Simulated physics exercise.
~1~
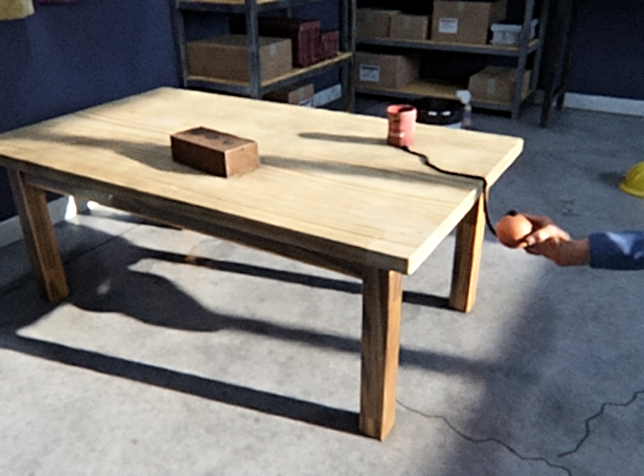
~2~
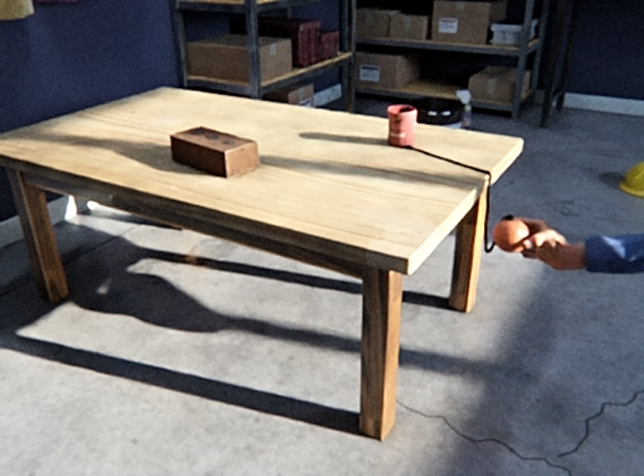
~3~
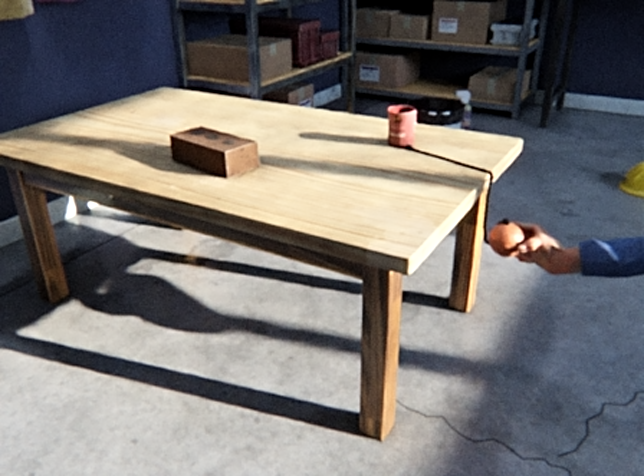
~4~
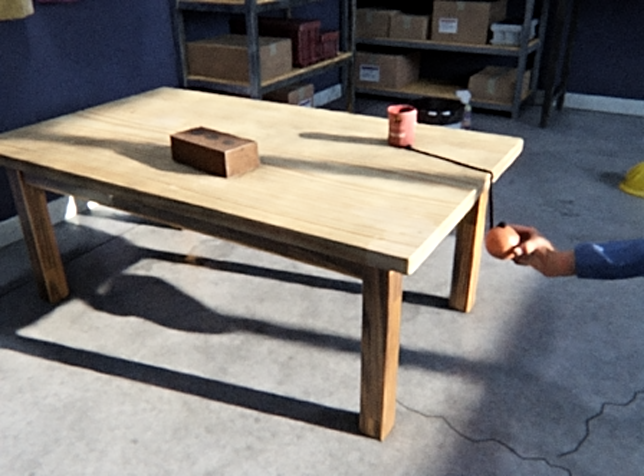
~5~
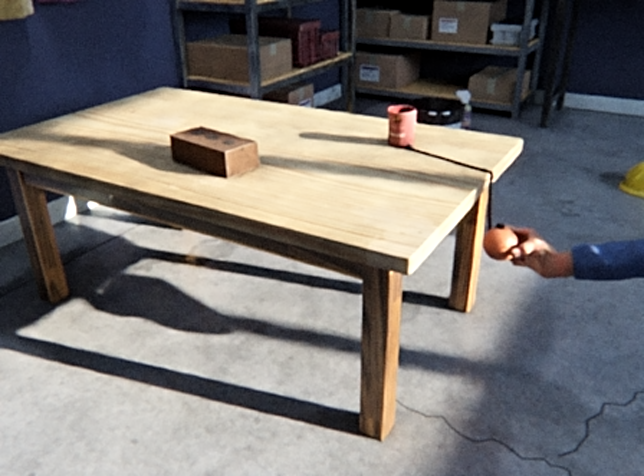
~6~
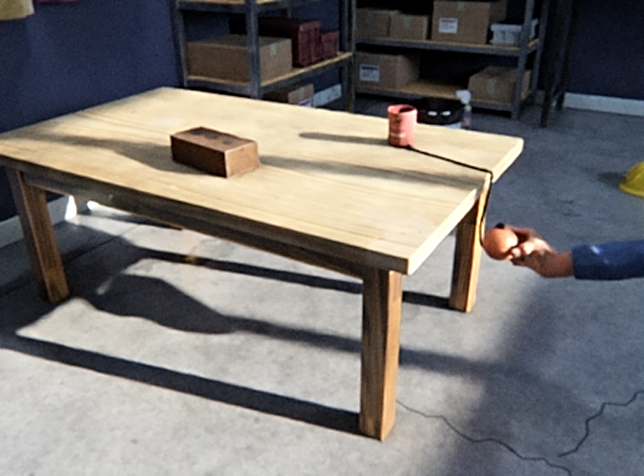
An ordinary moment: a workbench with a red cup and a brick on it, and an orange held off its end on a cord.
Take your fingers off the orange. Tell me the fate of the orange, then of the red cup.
Well, the orange falls all the way; as for the red cup, it tumbles off after it.
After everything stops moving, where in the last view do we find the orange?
It settles near (537, 366).
Then, 0.40 s past the final frame, orange on the floor near (482, 367); brick still; cup tugged along near (547, 194).
Then, 0.76 s past the final frame, orange on the floor near (494, 368); brick still; cup down on the floor.
When it is over, orange on the floor near (537, 366); brick still; cup down on the floor. The orange lands on the floor and the red cup follows it down.
